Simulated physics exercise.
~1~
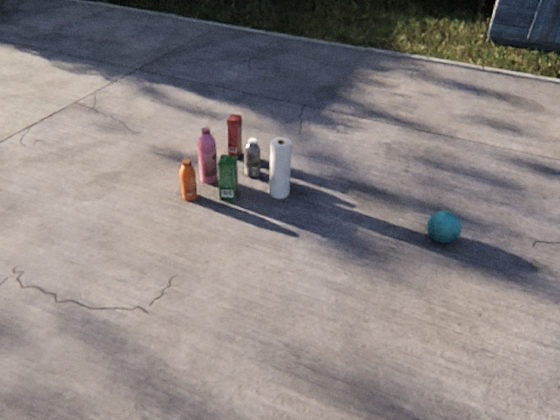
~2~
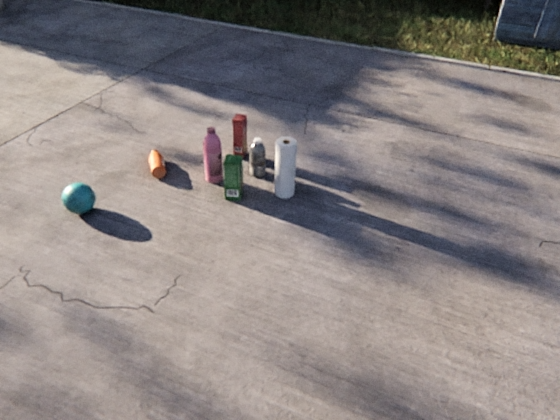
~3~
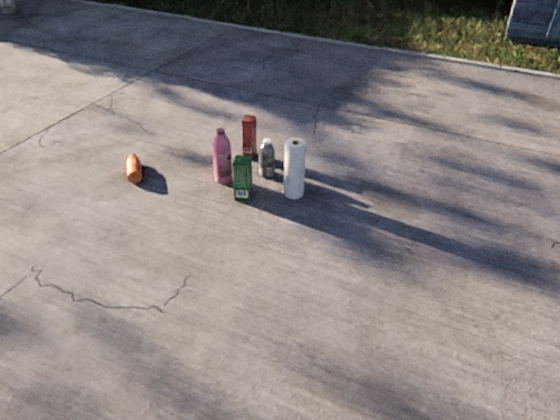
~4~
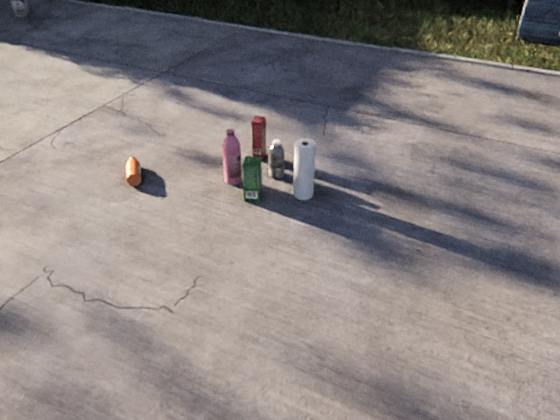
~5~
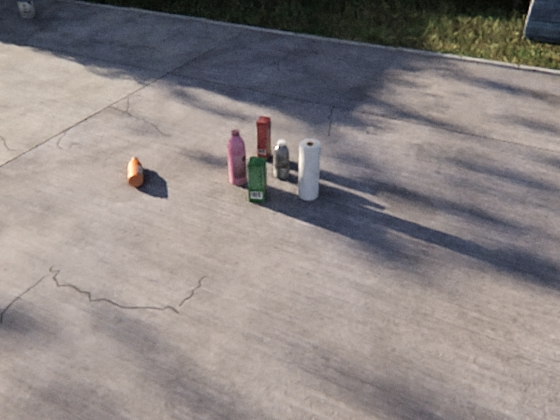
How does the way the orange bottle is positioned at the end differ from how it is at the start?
At the start the orange bottle stands upright at the left end of the group, and at the end it is lying on its side on the concrete, farther to the left of the other things.
